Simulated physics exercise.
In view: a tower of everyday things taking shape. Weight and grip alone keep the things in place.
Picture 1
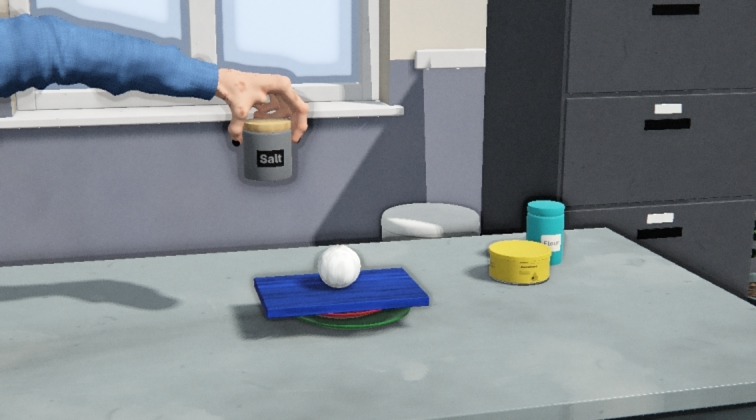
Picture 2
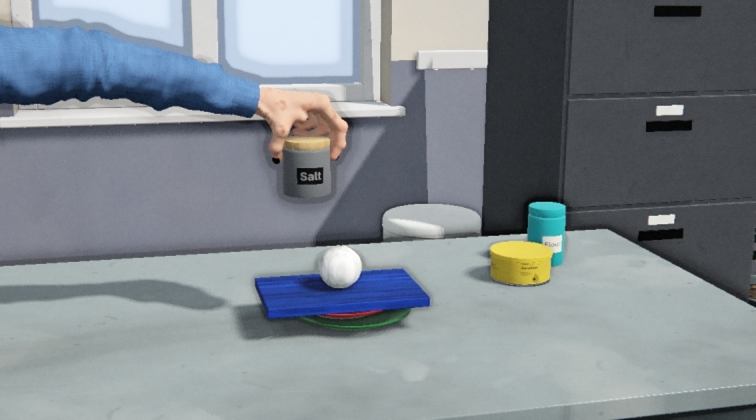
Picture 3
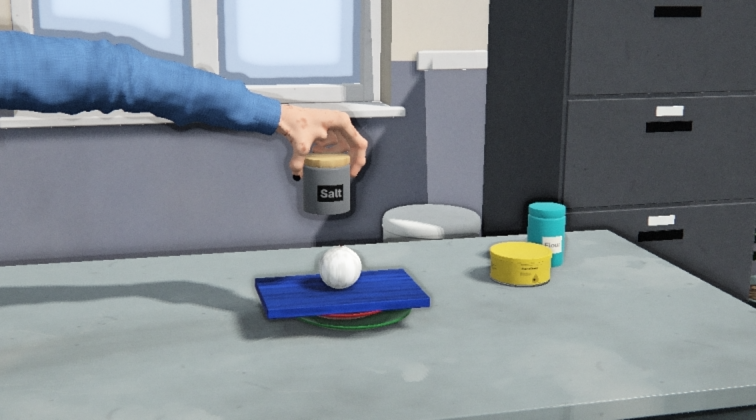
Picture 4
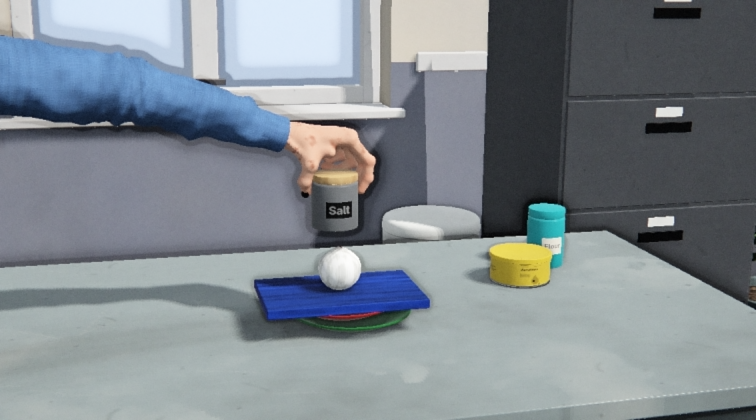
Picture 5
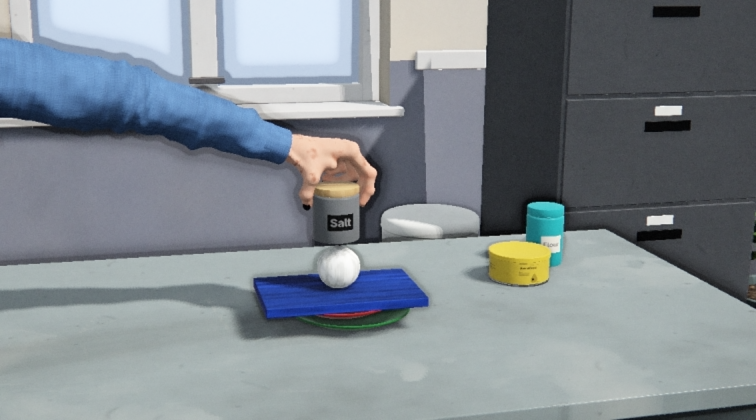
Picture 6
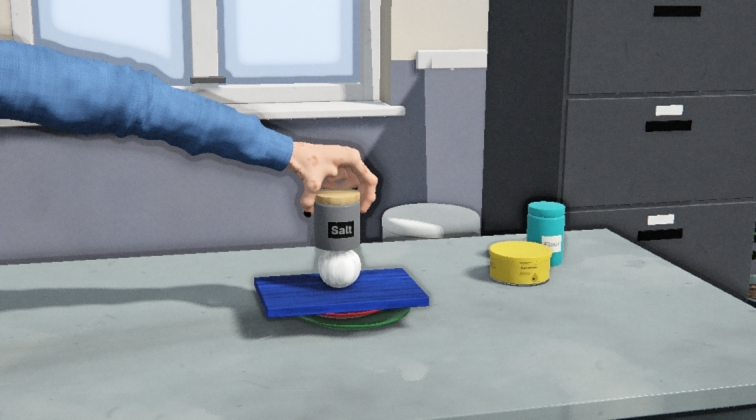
A grey salt jar, held from above by a hand in a blue sleeve, moved right and downward over a blue board until it was set on the round white onion there, still gripped.
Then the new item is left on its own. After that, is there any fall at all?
Yes, there is.
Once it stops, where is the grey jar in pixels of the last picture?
End position in the final view: Approximately (135, 312).
Then, 0.60 s after the last picture, grey jar now fallen.
Then, 0.80 s after the last picture, things are still on the move.
Then, 1.60 s after the last picture, nothing new.
At rest, fallen, grey jar; the other 6 in place. Seen from the same camera at the end, grey jar near (134, 313). The pile comes apart.
